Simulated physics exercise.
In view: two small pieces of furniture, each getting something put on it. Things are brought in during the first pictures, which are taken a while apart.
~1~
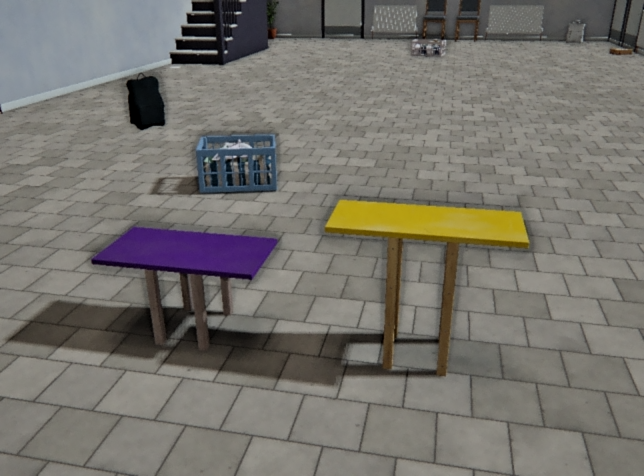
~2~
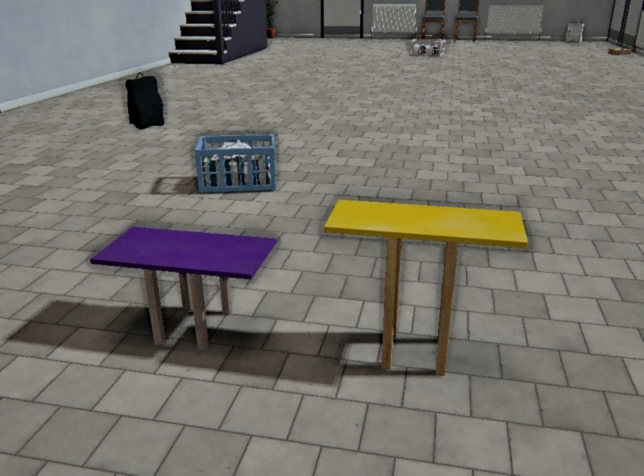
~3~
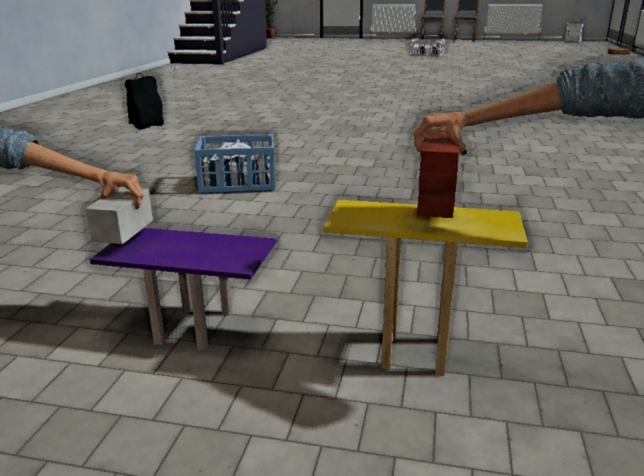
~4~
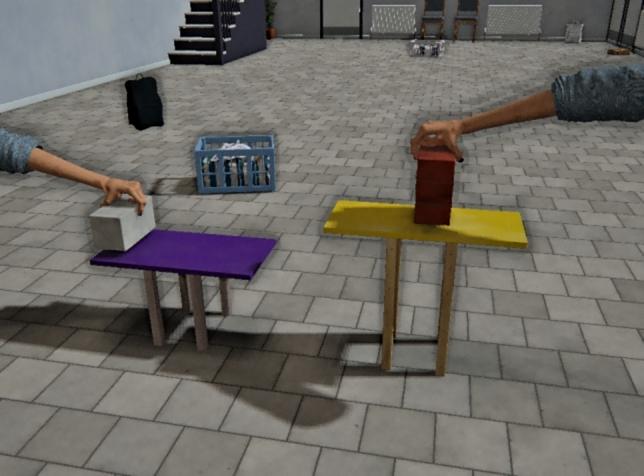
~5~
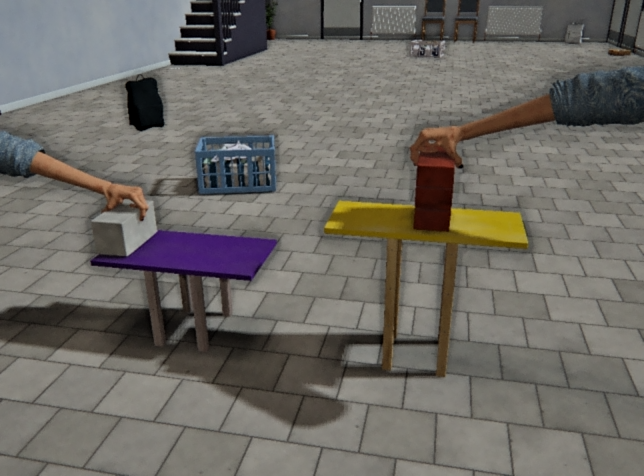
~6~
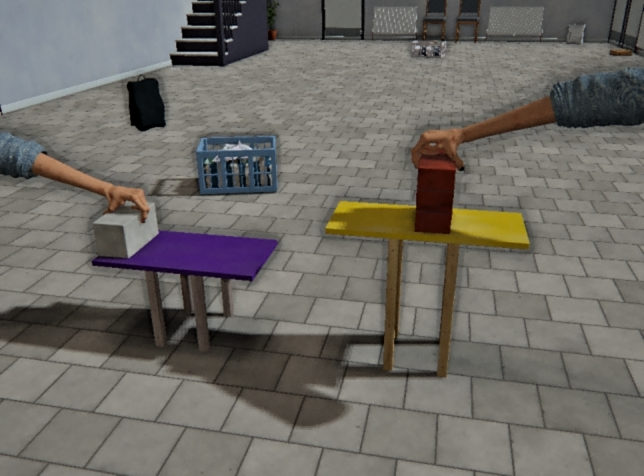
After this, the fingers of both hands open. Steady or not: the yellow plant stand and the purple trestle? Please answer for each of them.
As it turns out, the yellow plant stand stays upright; the purple trestle topples.
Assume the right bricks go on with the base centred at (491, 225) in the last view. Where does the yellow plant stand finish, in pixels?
End position approximately (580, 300).
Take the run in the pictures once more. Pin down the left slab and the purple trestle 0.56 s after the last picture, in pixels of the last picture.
The left slab around (70, 294); the purple trestle around (117, 261).
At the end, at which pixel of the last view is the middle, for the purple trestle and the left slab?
About (91, 260) and (6, 294).
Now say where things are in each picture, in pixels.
The first picture shows yellow plant stand (425, 222); purple trestle (188, 251).
The second picture shows purple trestle (187, 251).
The third picture shows still on the way; yellow plant stand (424, 222); right bricks (438, 174).
The fourth picture shows still on the way; purple trestle (186, 252); left slab (124, 221).
The fifth picture shows still on the way; yellow plant stand (425, 223); right bricks (435, 188).
The sixth picture shows in place, still held; yellow plant stand (426, 223); purple trestle (188, 253); left slab (127, 228).
Then, 0.38 s on from there, yellow plant stand at rest near (426, 223); purple trestle turned 23° from its first pose near (156, 246).
Then, 0.56 s on from there, yellow plant stand at rest near (426, 223); purple trestle turned 59° from its first pose near (117, 261).
Then, 0.78 s on from there, yellow plant stand at rest near (426, 223); purple trestle turned 60° from its first pose near (98, 259).
In the end, the yellow plant stand keeps steady, near (425, 223); the purple trestle goes over, near (91, 260).
